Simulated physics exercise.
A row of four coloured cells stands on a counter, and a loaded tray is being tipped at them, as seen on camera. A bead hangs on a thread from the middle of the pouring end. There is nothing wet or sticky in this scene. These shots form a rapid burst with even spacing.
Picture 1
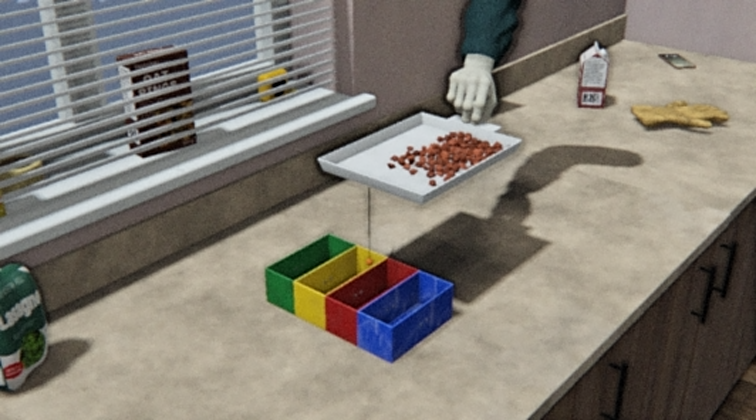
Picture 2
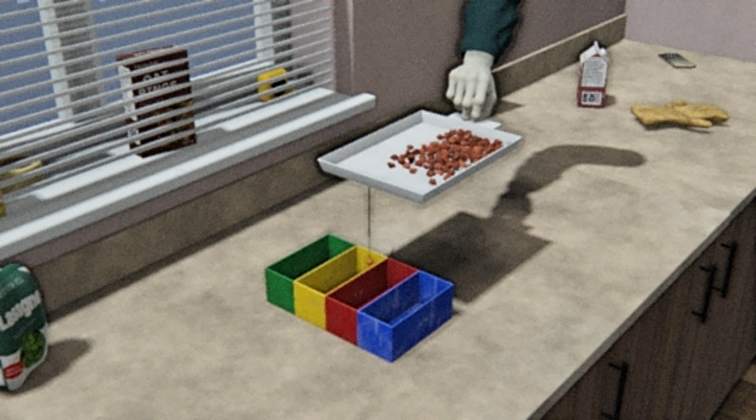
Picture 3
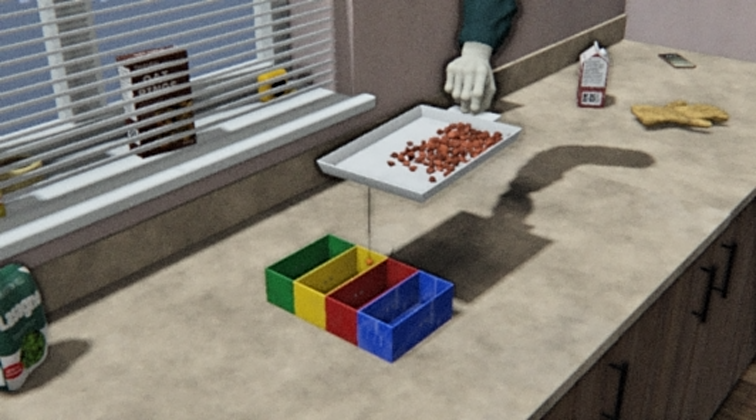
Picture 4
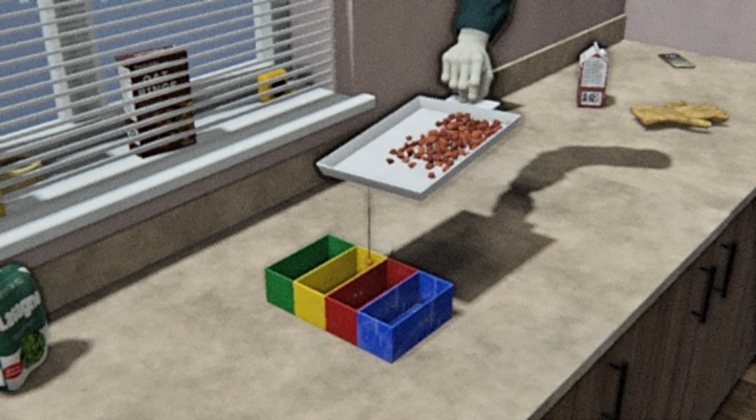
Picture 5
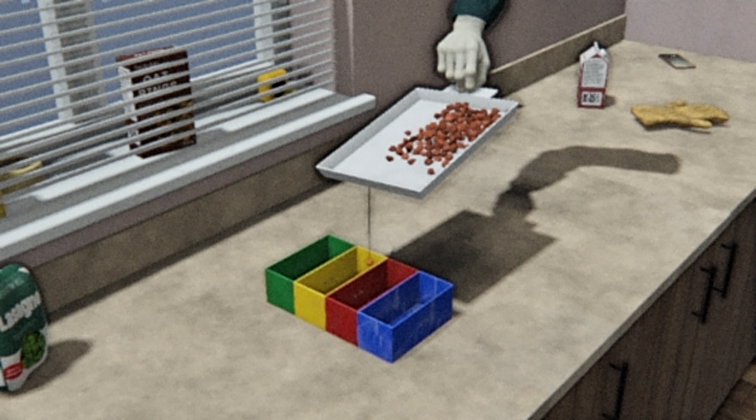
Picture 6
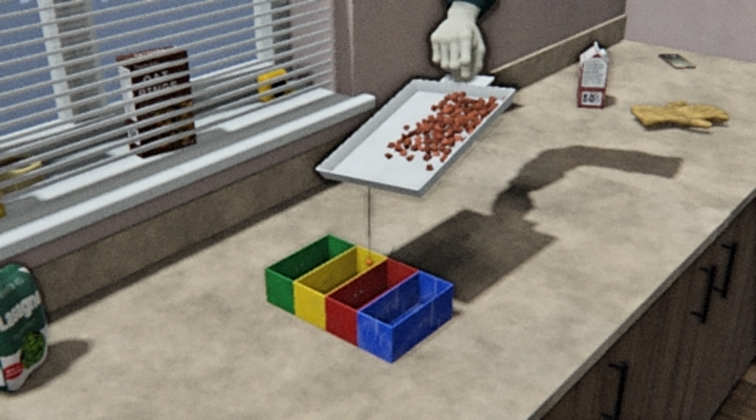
A white-gloved hand in a dark green sleeve holds a pale tray of reddish-brown bits above a kitchen counter, seen from above at an angle, with a blinded window at left. Below sit four joined cells, green, yellow, red and blue from left to right, with a carton and tan gloves farther back. The hand slowly raises the tray's far end, tilting it slightly toward its left corner, while the camera stays still.
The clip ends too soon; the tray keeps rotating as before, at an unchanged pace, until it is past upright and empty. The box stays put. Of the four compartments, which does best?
The green one does best.
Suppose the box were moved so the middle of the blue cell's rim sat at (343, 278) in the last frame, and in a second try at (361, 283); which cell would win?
For the first spot the answer is that red cell, and for the second spot it is yellow.
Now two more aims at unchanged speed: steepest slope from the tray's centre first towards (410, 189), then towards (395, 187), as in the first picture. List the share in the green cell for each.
Shares: 0 %, then 0 %.
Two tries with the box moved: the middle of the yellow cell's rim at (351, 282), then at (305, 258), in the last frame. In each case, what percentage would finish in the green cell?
50 and 10 in a hundred.
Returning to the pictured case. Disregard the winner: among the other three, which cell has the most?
Rank 2: The yellow cell.
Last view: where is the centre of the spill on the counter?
About (214, 286) in the last picture.
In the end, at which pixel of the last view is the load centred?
The centre comes to rest near (305, 292).
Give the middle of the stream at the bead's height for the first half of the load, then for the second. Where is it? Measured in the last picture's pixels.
I'd say close to (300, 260) at first and close to (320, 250) later on.
Soon, tray tipped steeply; most on the tray; about a quarter falling or outside the box.
A while on, tray tipped right over; a small part on the tray; about half in the green cell; a small part in the yellow cell; a stray few in the blue cell; a stray few in the red cell; about a quarter falling or outside the box.
Towards the end, tray tipped past a quarter turn; about two thirds in the green cell; about a quarter in the yellow cell; a stray few in the red cell; a stray few in the blue cell; a small part falling or outside the box.
Finally, tray tipped past a quarter turn; about two thirds in the green cell; about a quarter in the yellow cell; a stray few in the red cell; a stray few in the blue cell; a small part outside the box.
